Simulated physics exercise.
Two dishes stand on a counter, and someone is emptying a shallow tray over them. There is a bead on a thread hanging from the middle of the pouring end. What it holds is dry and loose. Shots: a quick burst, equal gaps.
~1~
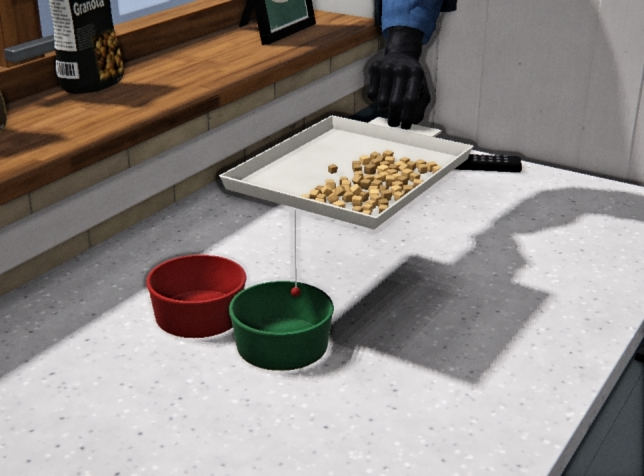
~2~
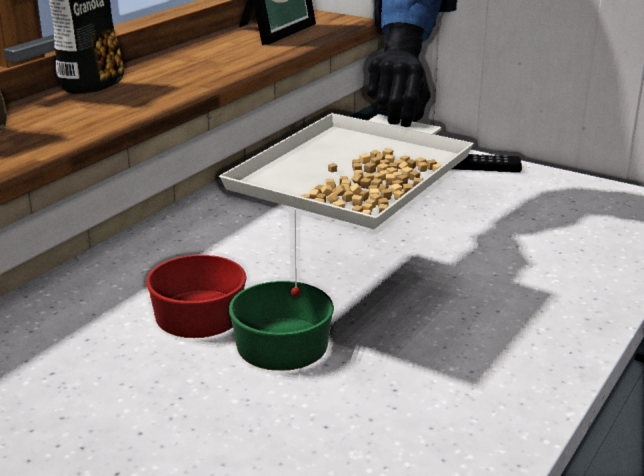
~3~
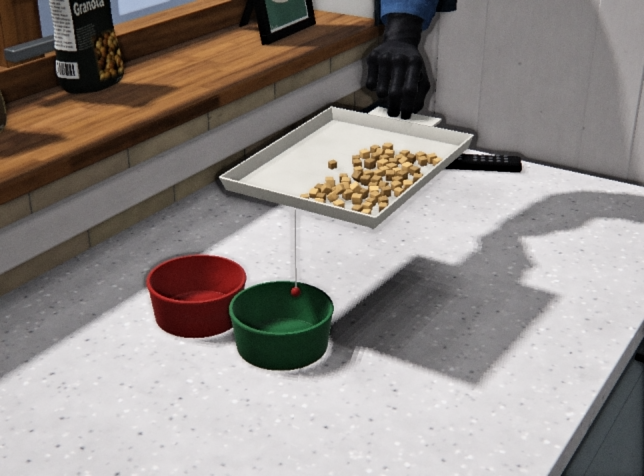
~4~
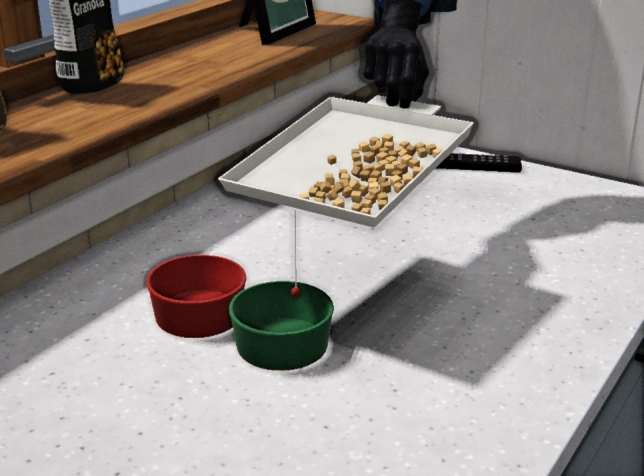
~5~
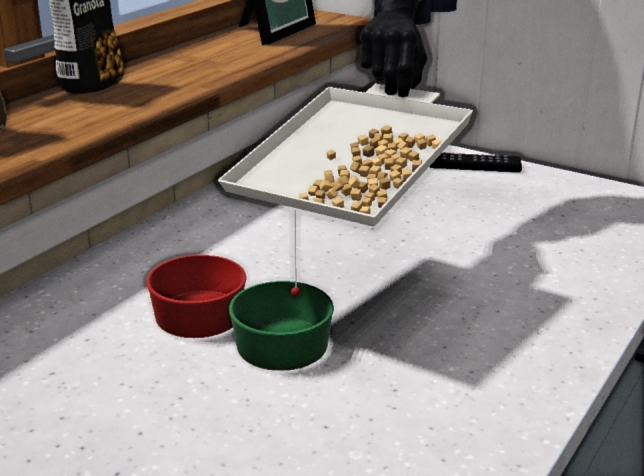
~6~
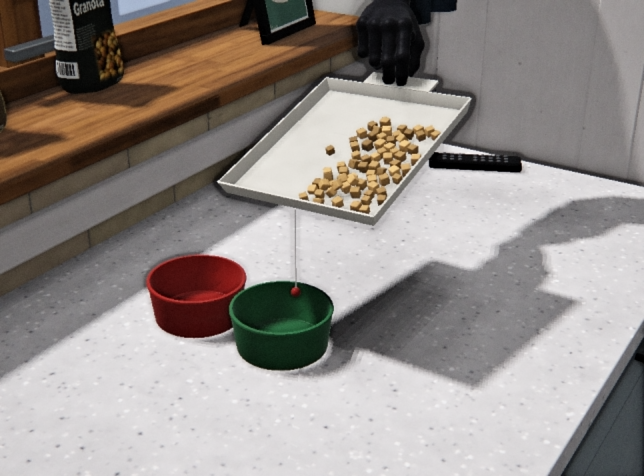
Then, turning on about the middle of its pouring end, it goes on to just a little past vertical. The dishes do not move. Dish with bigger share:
Right.
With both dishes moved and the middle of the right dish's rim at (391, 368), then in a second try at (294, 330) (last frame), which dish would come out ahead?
Answer, in order: The one to the left and the one to the right.
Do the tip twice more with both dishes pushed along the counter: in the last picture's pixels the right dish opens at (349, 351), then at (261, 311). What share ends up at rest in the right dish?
You'd end up with around 20 per cent and then around 50 per cent.
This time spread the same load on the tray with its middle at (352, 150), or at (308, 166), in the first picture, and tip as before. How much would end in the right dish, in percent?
In order, about 40 and 30 in a hundred.
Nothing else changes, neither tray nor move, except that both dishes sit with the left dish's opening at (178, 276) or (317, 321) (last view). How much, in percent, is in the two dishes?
Roughly 40 per cent the first time and 30 per cent the second.
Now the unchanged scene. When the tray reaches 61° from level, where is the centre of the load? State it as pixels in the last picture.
Mark it at roughly (314, 187) in the final frame.
Soon after the last picture, tray tipped steeply; nearly all on the tray; a stray few in the air.
A little later, tray tipped past a quarter turn; most on the tray; a small part in the right dish; a stray few in the left dish; a stray few outside both; a small part in the air.
Later still, tray tipped past a quarter turn; about a third in the right dish; a small part in the left dish; about half outside both; a stray few in the air.
At rest, tray tipped past a quarter turn; about a third in the right dish; a small part in the left dish; about half outside both; a stray few in the air.
